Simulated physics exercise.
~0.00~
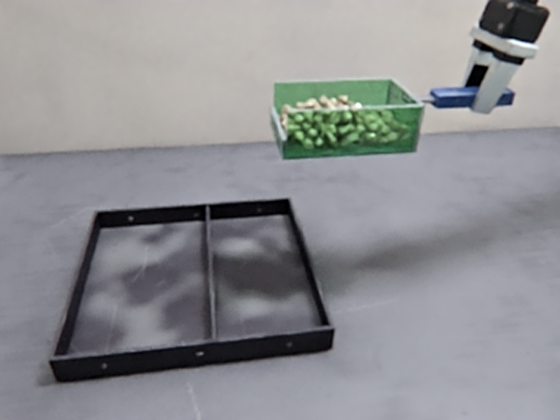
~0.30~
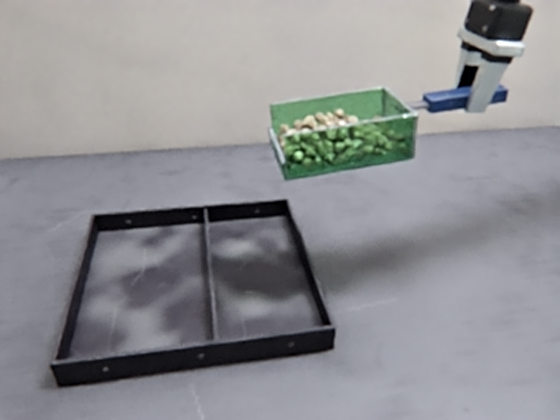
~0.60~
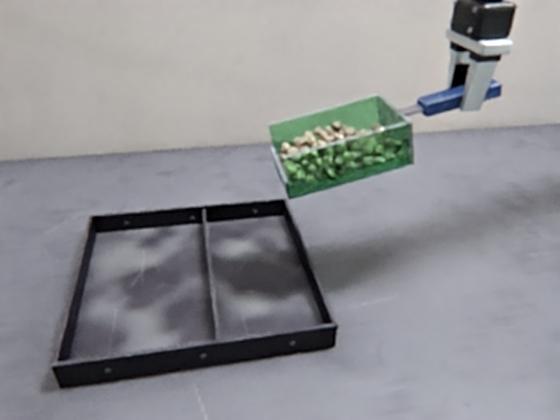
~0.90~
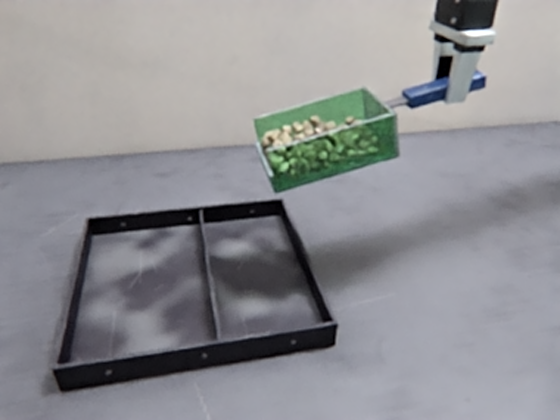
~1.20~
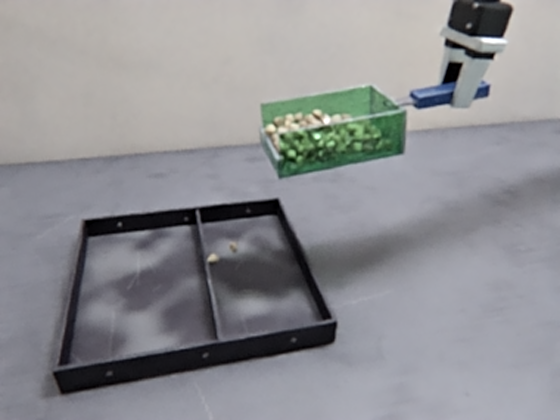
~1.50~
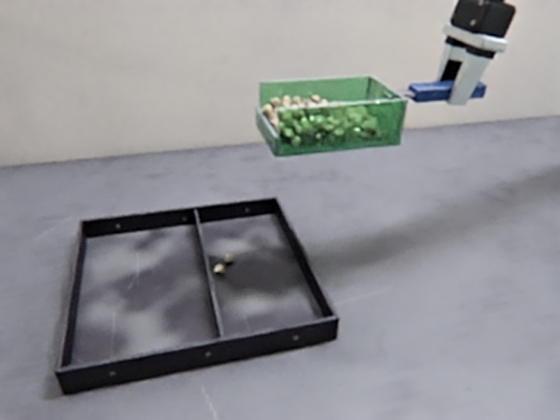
Above a grey tabletop with a black two-part tray, a robot arm holds a green see-through box of small pebbles, lowers and tilts it slightly toward the tray, then levels and raises it, leaving two pebbles in the tray's right part and the rest in the box.
